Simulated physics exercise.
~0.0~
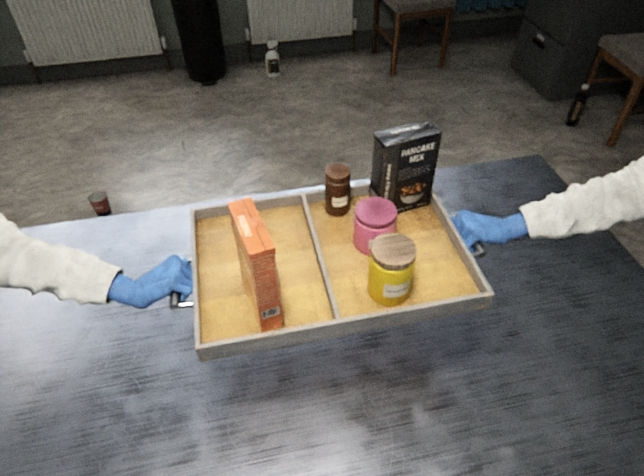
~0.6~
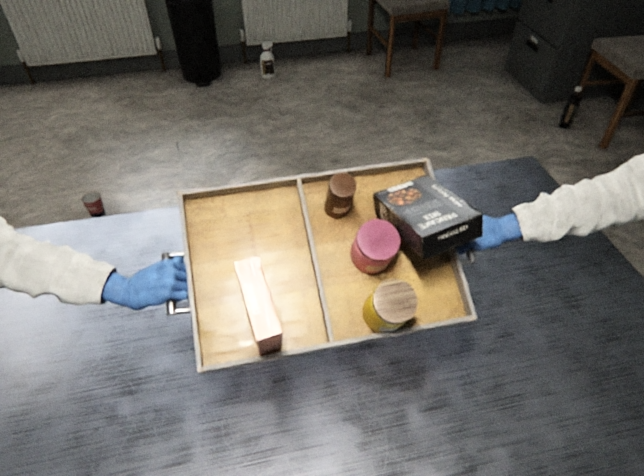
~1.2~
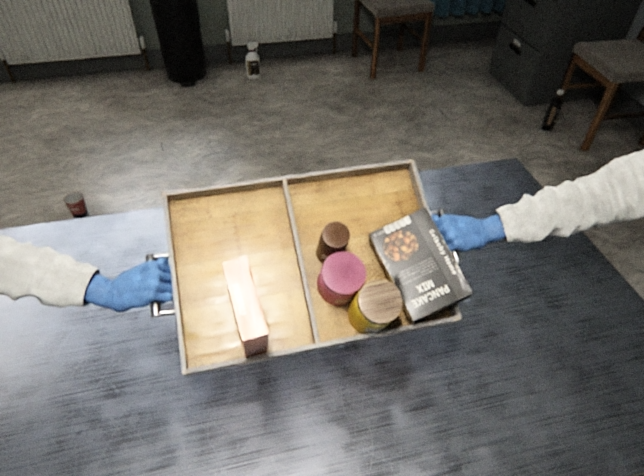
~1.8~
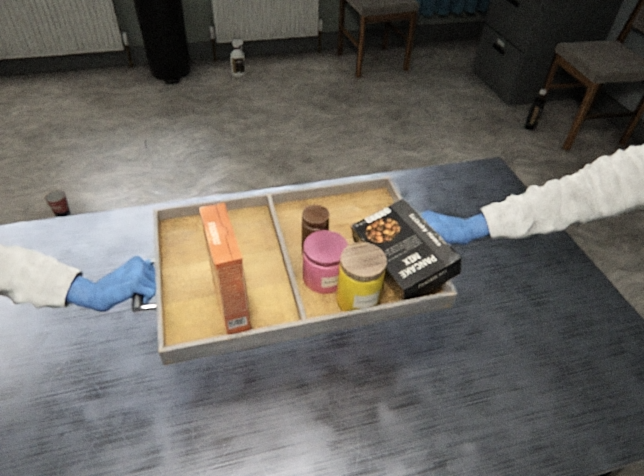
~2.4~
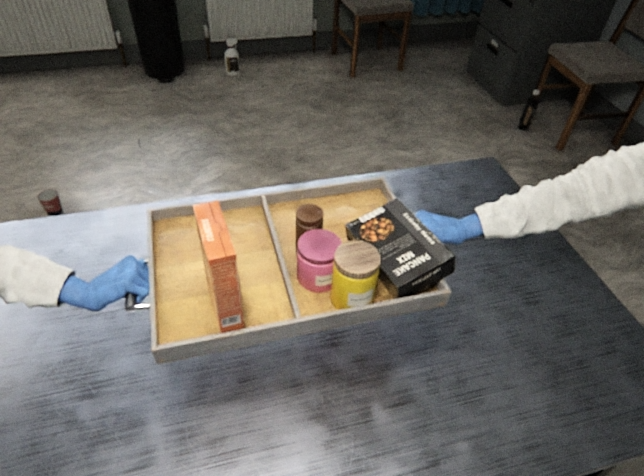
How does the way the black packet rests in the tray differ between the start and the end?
At the start the black packet stands upright in the right part of the tray. By the end it is lying on its side.
